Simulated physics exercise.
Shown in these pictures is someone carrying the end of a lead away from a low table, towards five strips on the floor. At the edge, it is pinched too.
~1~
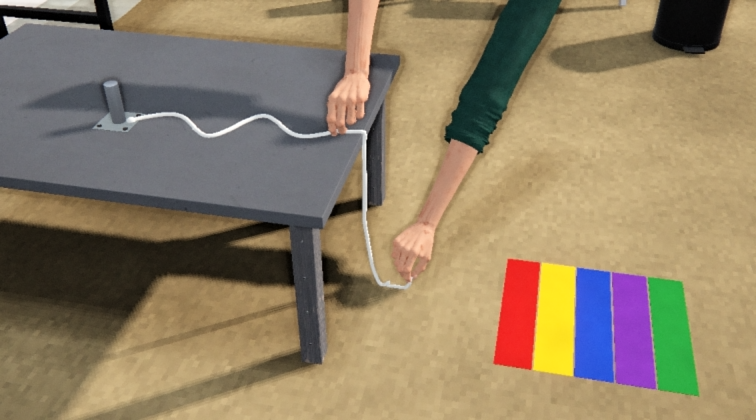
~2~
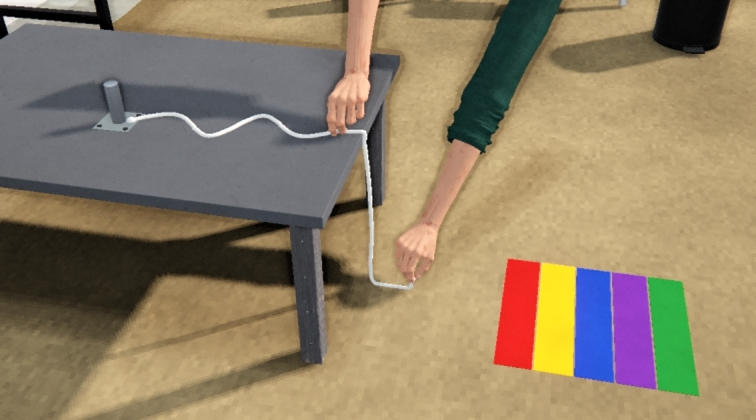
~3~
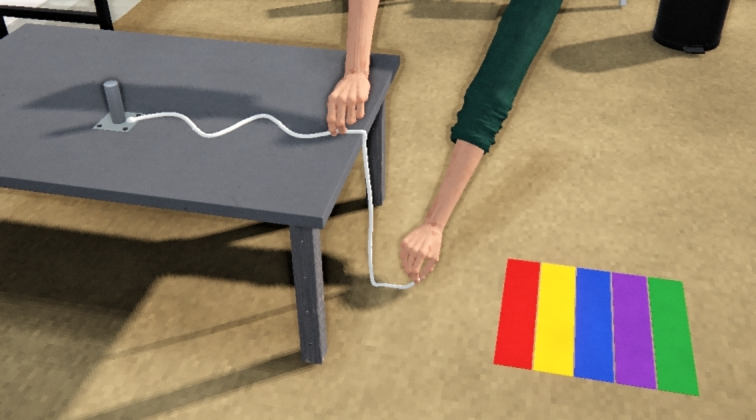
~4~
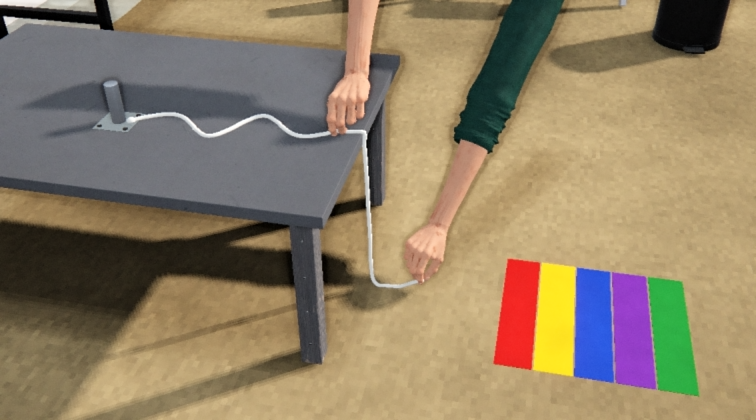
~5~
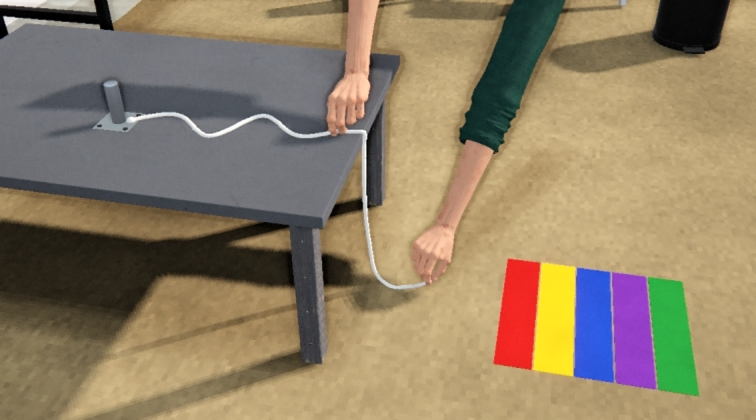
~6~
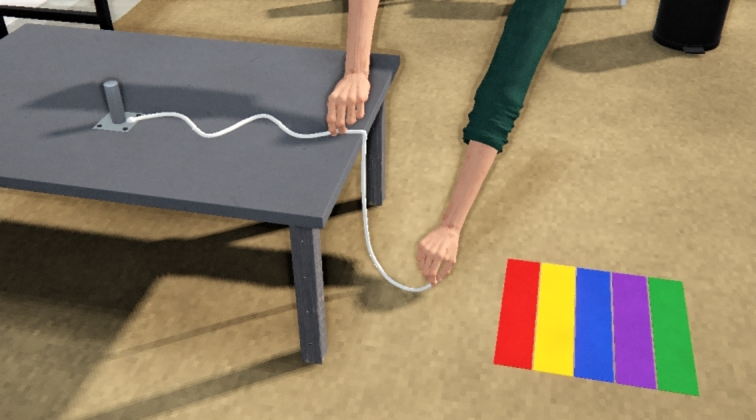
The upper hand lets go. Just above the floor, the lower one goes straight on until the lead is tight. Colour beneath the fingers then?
Blue.
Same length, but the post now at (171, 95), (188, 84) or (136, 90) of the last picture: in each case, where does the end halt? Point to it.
(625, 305), (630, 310) and (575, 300), roughly.
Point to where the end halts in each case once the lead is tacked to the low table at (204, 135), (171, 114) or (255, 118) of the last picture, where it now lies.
Going through the three tries, you get (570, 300), (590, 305) and (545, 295).
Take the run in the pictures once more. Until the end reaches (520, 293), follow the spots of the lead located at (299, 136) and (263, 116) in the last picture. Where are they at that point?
Roughly (356, 135) for one and roughly (297, 133) for the other.
Soon after, end near (520, 293); over red.
Then, end near (568, 300); over yellow.
At full stretch, end near (597, 304); over blue. The end stops over the blue strip.
